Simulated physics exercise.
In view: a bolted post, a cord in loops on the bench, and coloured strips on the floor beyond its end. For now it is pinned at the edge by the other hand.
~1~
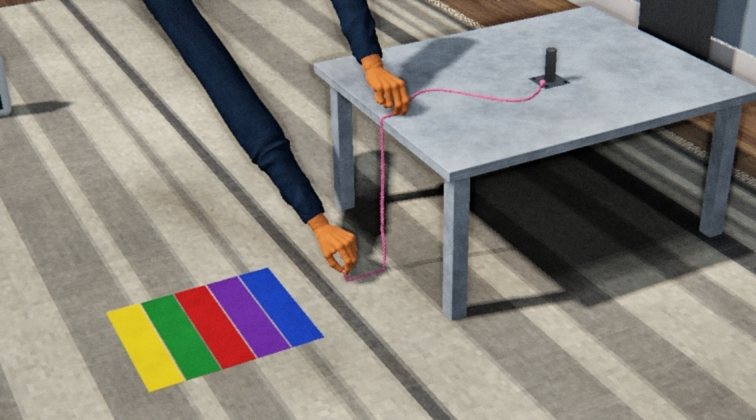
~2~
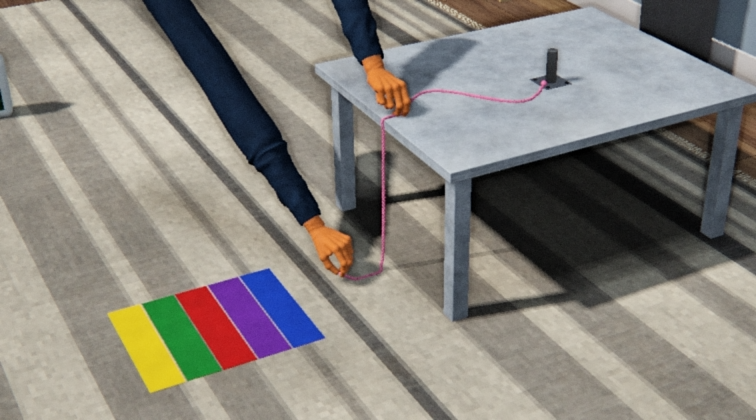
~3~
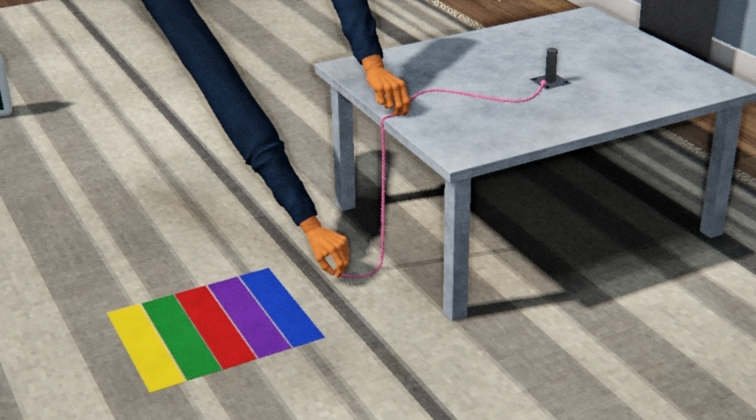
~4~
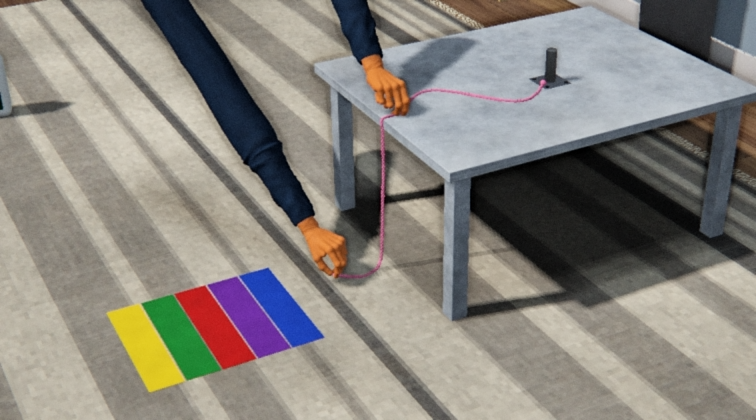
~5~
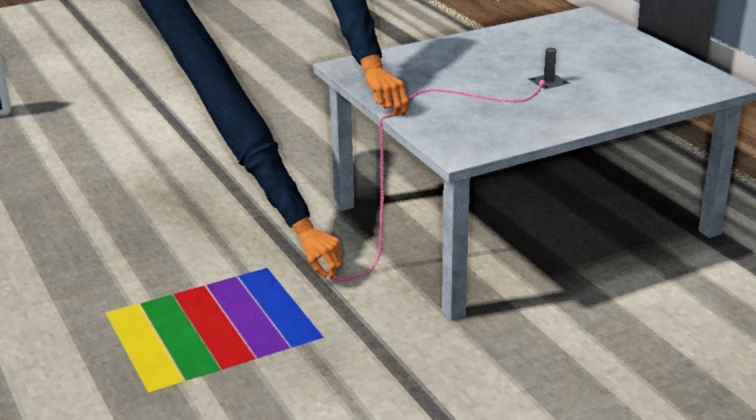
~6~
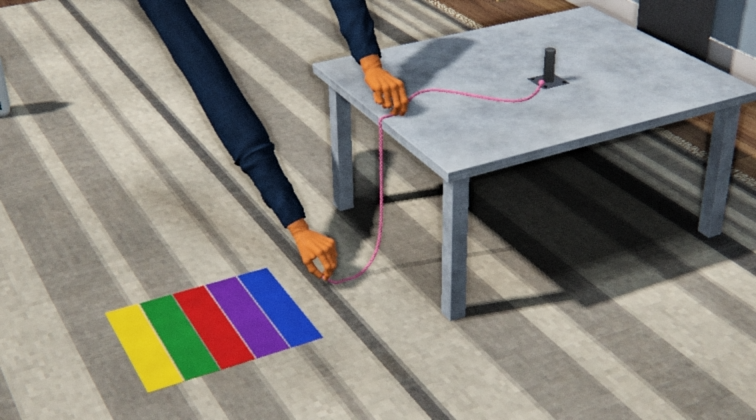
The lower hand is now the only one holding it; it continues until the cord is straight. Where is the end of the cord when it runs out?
Above the green strip.
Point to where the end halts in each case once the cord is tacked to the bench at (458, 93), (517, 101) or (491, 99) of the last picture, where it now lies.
Expect roughly (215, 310) for the first, (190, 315) for the second and (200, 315) for the third.
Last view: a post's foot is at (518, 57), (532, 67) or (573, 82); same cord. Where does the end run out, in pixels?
Approximate places, in that order: (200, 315), (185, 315), (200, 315).
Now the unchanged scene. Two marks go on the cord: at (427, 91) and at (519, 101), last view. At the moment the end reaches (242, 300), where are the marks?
Near (408, 110) and (493, 91).
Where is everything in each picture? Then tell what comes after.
In the first picture, end (344, 271); blue (298, 329); purple (264, 339); red (230, 350); green (195, 360); yellow (159, 372).
In the second picture, end (339, 273); cord through (536, 96) (475, 96) (413, 99) (383, 134) (384, 197) (383, 260).
In the third picture, end (336, 274).
In the fourth picture, end (333, 274); cord through (535, 95) (474, 96) (412, 99) (383, 133) (383, 196) (381, 260).
In the fifth picture, end (328, 275).
In the sixth picture, end (323, 277); cord through (533, 95) (473, 96) (410, 99) (381, 133) (381, 196) (372, 260).
Soon after, end near (242, 300); over purple.
After that, end near (200, 313); over red.
At the stop, end near (175, 320); over green. The green one.
